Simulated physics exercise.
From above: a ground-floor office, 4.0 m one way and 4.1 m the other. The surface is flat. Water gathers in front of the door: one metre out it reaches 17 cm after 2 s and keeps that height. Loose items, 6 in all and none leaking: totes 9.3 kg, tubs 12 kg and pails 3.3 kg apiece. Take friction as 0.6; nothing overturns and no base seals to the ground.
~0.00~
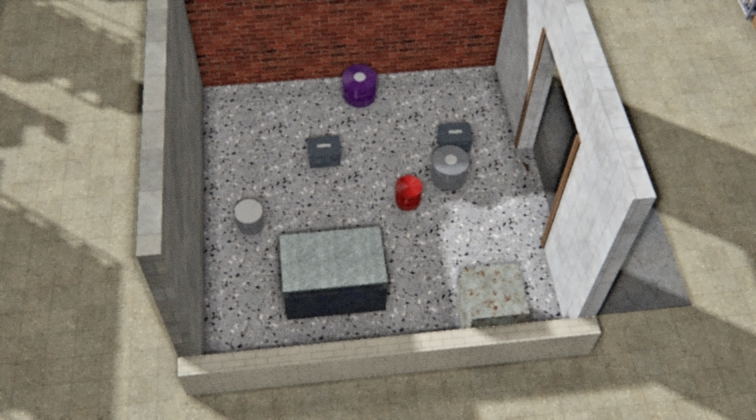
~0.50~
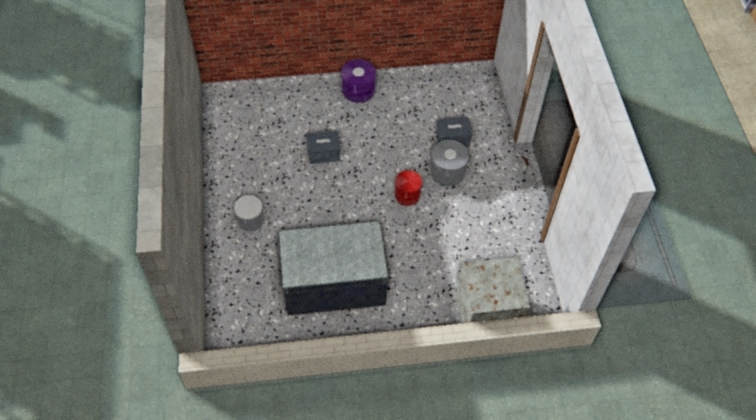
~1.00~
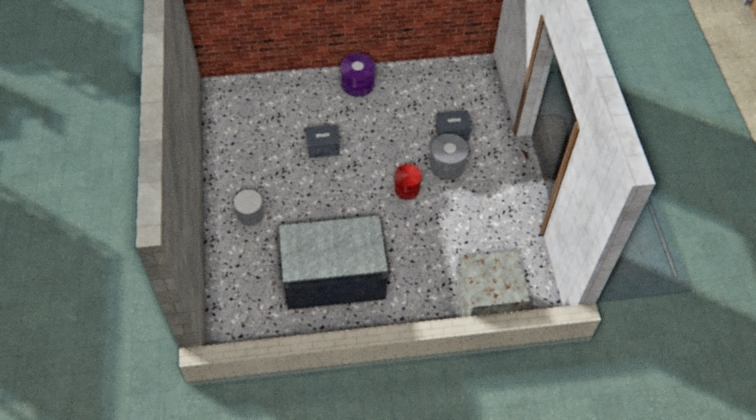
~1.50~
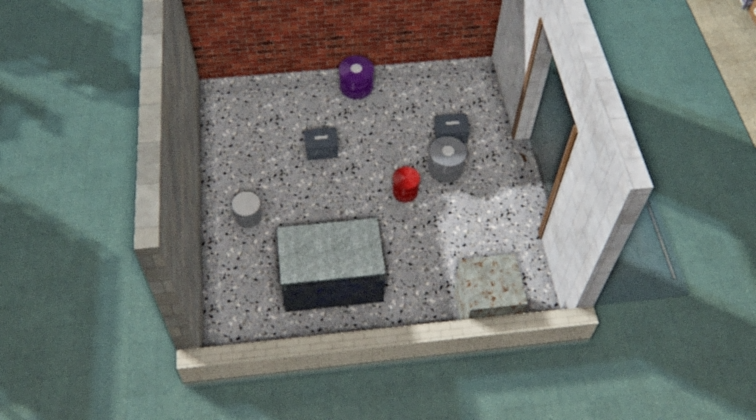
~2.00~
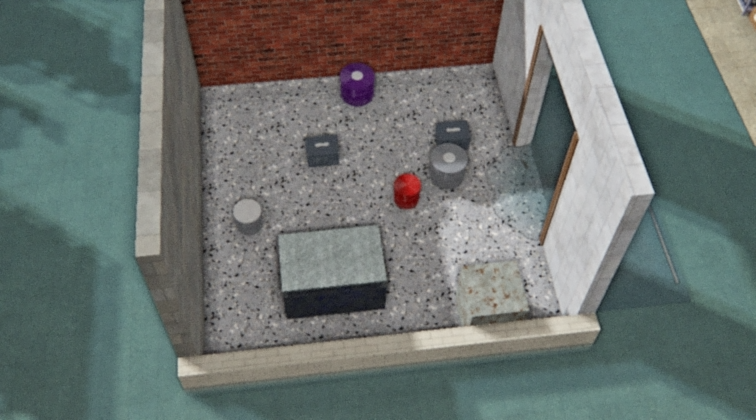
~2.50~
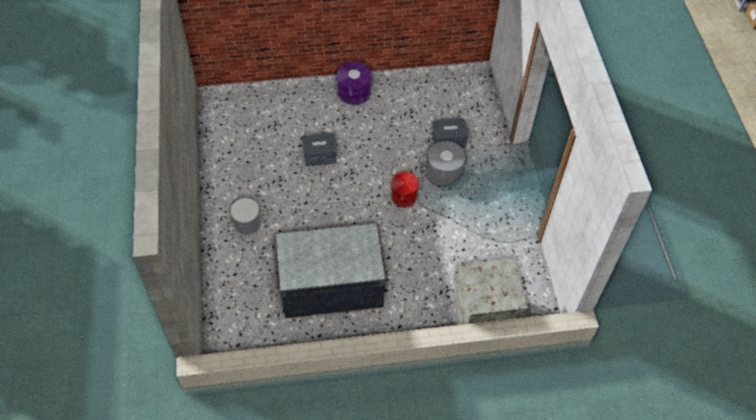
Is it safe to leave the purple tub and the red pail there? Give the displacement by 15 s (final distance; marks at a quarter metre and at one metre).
The purple tub gets carried off; the red pail ends far away.
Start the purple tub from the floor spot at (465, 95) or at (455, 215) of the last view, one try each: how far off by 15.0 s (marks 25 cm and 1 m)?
In that order: It is nudged along; it travels far.
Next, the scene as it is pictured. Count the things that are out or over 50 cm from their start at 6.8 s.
By then 3.
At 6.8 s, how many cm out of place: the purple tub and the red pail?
Roughly 0 and 140 cm by then.
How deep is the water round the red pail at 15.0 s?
Roughly 13 cm.
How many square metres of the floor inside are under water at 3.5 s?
Some 4.5 m2.
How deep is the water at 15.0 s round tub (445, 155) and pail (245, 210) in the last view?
Roughly 10 and 15 cm.
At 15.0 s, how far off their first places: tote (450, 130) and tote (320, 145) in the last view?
In that order: 10 cm, 140 cm.
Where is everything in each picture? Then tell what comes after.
In the first picture, the purple tub at (360, 77) rests on the ground; the red pail at (409, 186), on the bottom; water covers 0.0 m2; 0 of 6 have shifted.
In the second picture, the purple tub at (359, 72), on the bottom; the red pail at (409, 181) rests on the ground; 0.0 m2 under water; 0 of 6 have shifted.
In the third picture, the purple tub at (358, 66), on the bottom; the red pail at (408, 175) rests on the ground; 0.0 m2 under water; 0 of 6 have shifted.
In the fourth picture, the purple tub at (356, 69), on the bottom; the red pail at (406, 178) rests on the ground; water covers 0.0 m2; 0 of 6 have shifted.
In the fifth picture, the purple tub at (357, 76) rests on the ground; the red pail at (408, 185), on the bottom; 0.5 m2 under water; 0 of 6 have shifted.
In the sixth picture, the purple tub at (354, 74) rests on the ground; the red pail at (405, 183), on the bottom; 1.2 m2 under water; 0 of 6 have shifted.
After 3.5 s the purple tub is near (354, 74), 0.0 m from its start, aground; the red pail is near (369, 176), 0.4 m from its start, aground; 0 afloat.
After 6.8 s the purple tub is near (354, 74), 0.0 m from its start, aground; the red pail is near (282, 167), 1.5 m from its start, aground; 1 afloat.
After 11.0 s the purple tub is near (396, 71), 0.5 m from its start, aground; the red pail is near (246, 97), 2.4 m from its start, afloat; 4 afloat.
After 15.0 s the purple tub is near (484, 81), 1.7 m from its start, afloat; the red pail is near (227, 90), 2.6 m from its start, afloat; 6 afloat.
